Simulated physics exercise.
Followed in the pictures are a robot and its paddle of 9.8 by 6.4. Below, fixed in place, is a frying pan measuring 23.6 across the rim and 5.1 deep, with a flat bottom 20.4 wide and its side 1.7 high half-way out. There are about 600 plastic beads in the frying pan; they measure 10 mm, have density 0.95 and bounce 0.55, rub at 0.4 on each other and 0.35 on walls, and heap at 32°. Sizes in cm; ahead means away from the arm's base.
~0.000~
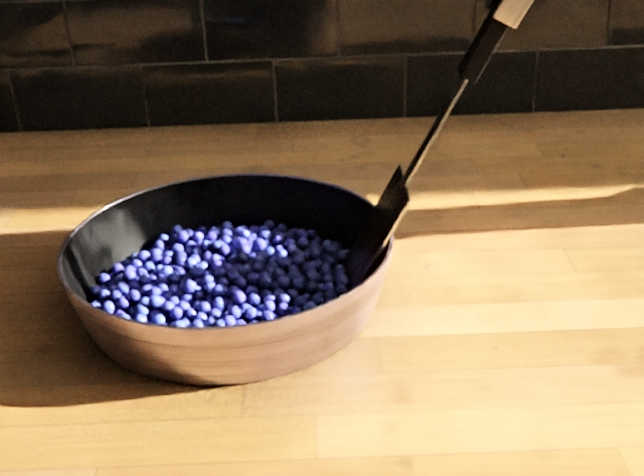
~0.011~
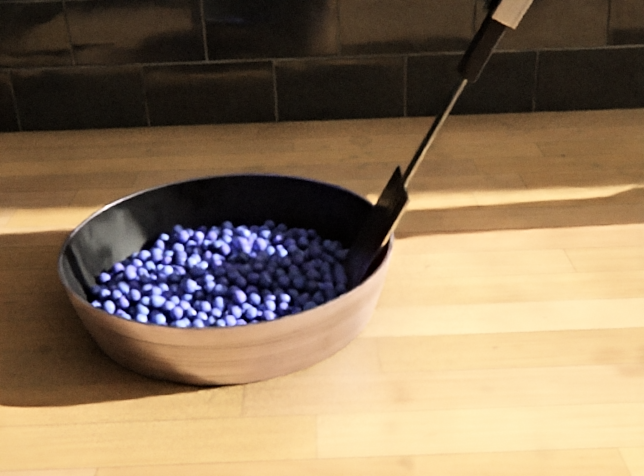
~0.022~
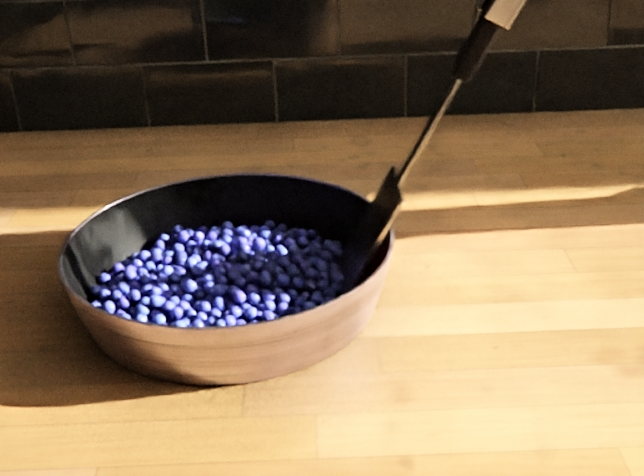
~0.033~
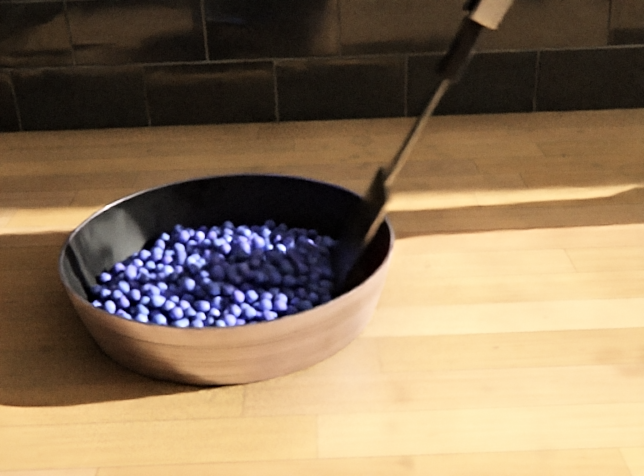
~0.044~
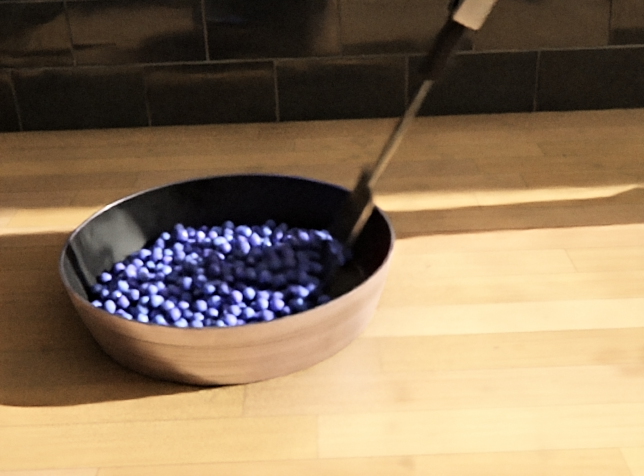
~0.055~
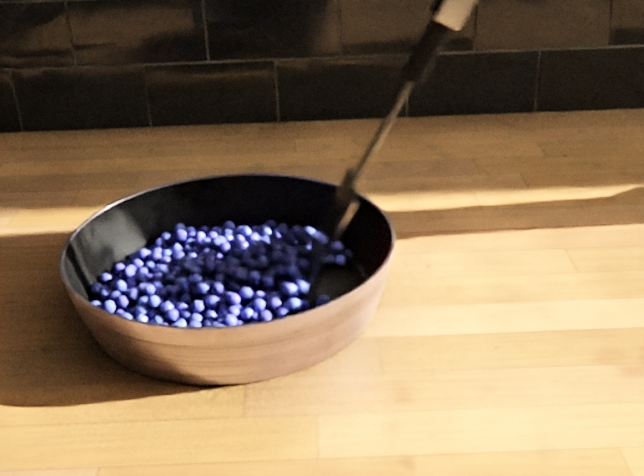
Robot arm's dark paddle resting at the right side of a frying pan of blue beads, then sliding left through them.
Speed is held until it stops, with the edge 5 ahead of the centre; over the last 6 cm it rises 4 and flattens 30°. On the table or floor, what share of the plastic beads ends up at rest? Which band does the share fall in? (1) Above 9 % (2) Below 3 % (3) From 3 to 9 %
The answer is 3.
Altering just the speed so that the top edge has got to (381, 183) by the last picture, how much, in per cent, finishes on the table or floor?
That share would be some 0 percent.
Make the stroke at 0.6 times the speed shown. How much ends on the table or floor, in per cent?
Roughly 0 per cent.
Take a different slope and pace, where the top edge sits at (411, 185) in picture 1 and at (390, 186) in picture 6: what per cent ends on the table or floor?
I'd put it at roughly 0 per cent.
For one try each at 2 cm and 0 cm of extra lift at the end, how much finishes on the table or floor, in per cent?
Roughly 0 % and then 0 %.
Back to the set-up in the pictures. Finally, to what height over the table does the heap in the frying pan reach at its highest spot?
4.5 cm.
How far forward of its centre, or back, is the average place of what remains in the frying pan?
I'd put it at roughly 3.0 cm toward the front.
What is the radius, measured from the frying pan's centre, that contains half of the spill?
It's around 34 cm.
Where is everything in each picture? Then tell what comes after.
In the first picture, paddle top edge at (405, 182), sloping 62°; upper third of the load around (241, 277), from x 95 to 350, top at y 225; 599 in the frying pan.
In the second picture, paddle top edge at (404, 182), sloping 62°; upper third of the load around (241, 276), from x 95 to 350, top at y 225.
In the third picture, paddle top edge at (398, 182), sloping 62°; upper third of the load around (244, 275), from x 95 to 350, top at y 225.
In the fourth picture, paddle top edge at (386, 183), sloping 62°; upper third of the load around (243, 275), from x 95 to 350, top at y 225.
In the fifth picture, paddle top edge at (370, 183), sloping 62°; upper third of the load around (248, 272), from x 95 to 350, top at y 225.
In the sixth picture, paddle top edge at (353, 184), sloping 62°; upper third of the load around (246, 271), from x 95 to 350, top at y 225; 599 in the frying pan.
By 0.08 s, sloping 61°, highest piece 7 above the table; 599 in the frying pan.
By 0.11 s, sloping 50°, highest piece 8 above the table; 599 in the frying pan.
By 0.32 s, sloping 32°, highest piece 6 above the table; 569 in the frying pan, 28 on the table or floor, 2 on the blade or in flight.
By 1.37 s, sloping 32°, highest piece 4 above the table; 568 in the frying pan, 31 on the table or floor.
Final count, 568 in the frying pan, 31 on the table or floor. That is 5 % on the table or floor.
